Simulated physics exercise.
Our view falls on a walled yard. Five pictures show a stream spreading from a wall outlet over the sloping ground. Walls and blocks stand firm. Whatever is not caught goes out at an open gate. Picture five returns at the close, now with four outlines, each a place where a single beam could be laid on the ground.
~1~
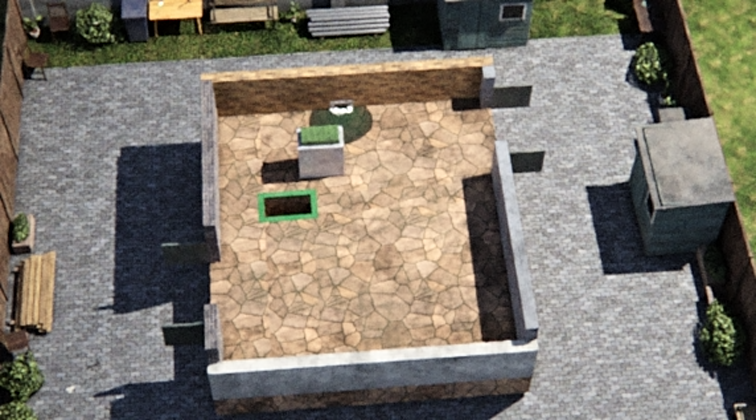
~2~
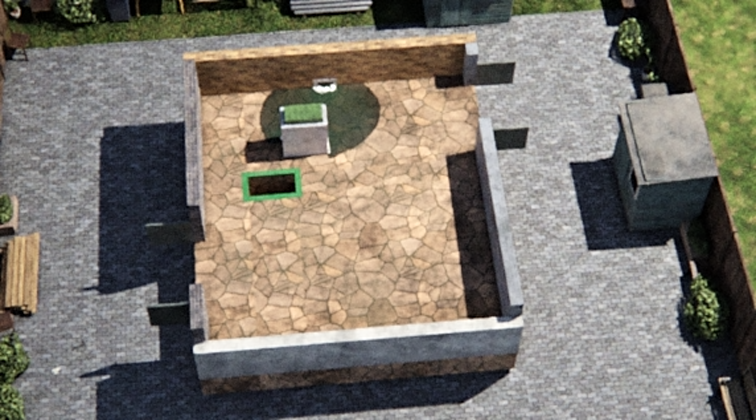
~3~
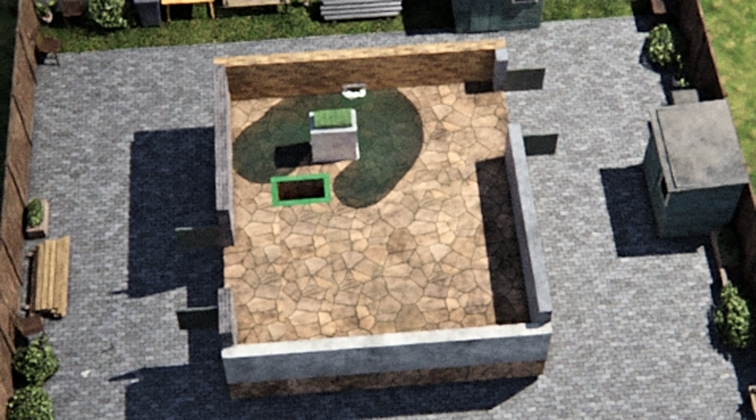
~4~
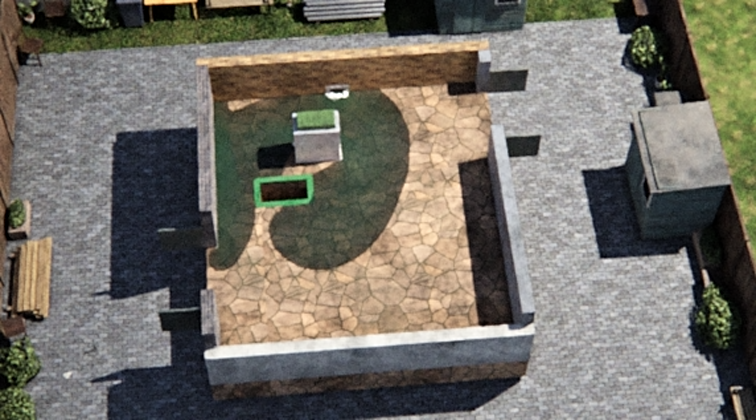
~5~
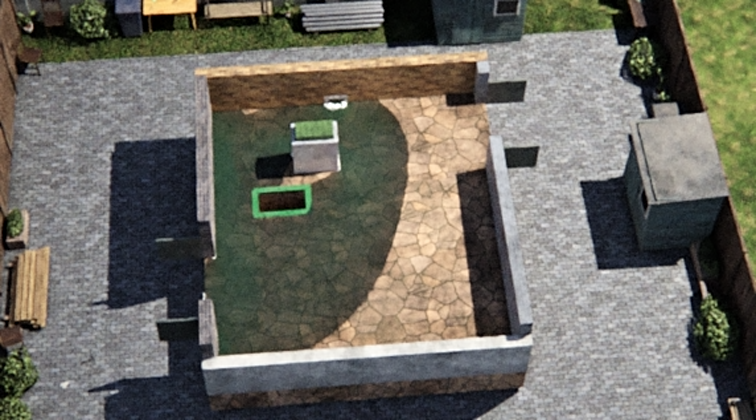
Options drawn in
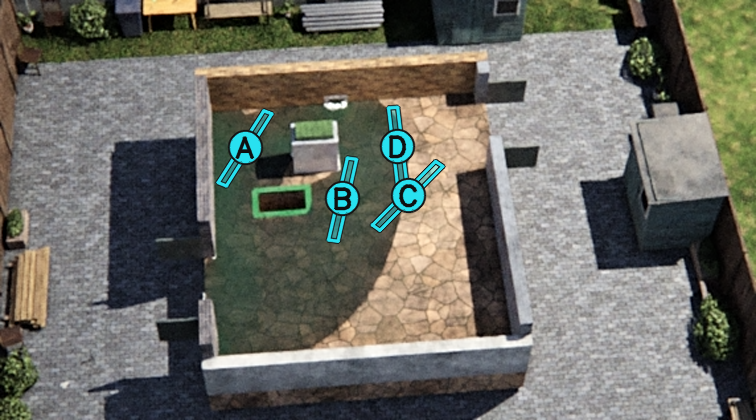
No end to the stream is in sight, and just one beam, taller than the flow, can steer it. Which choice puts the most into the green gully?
Place A.
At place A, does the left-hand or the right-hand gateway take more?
The left one.
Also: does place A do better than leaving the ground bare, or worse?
Place A is better.
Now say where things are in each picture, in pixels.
Outfall at (342, 105); green gully at (288, 206); open gate at (222, 299); open gate at (486, 140); 3 % of the ground under water, visible out to (364, 130); green gully still dry, in the first picture.
In the second picture, 9 % of the ground under water, visible out to (270, 135); green gully still dry.
In the third picture, 20 % of the ground under water, visible out to (236, 161); green gully still dry.
In the fourth picture, 34 % of the ground under water, visible out to (222, 261); green gully taking water.
In the fifth picture, 51 % of the ground under water, visible out to (225, 346); green gully taking water.
In cyan, A from (222, 184) to (267, 112); B from (333, 240) to (351, 158); C from (376, 227) to (439, 163); D from (402, 186) to (393, 107).
If A is chosen, about 13 % of the stream goes into the green gully, about 87 % out by the gates.
If B is chosen, about 8 % of the stream goes into the green gully, about 92 % out by the gates.
If C is chosen, about 7 % of the stream goes into the green gully, about 93 % out by the gates.
If D is chosen, about 7 % of the stream goes into the green gully, about 93 % out by the gates.
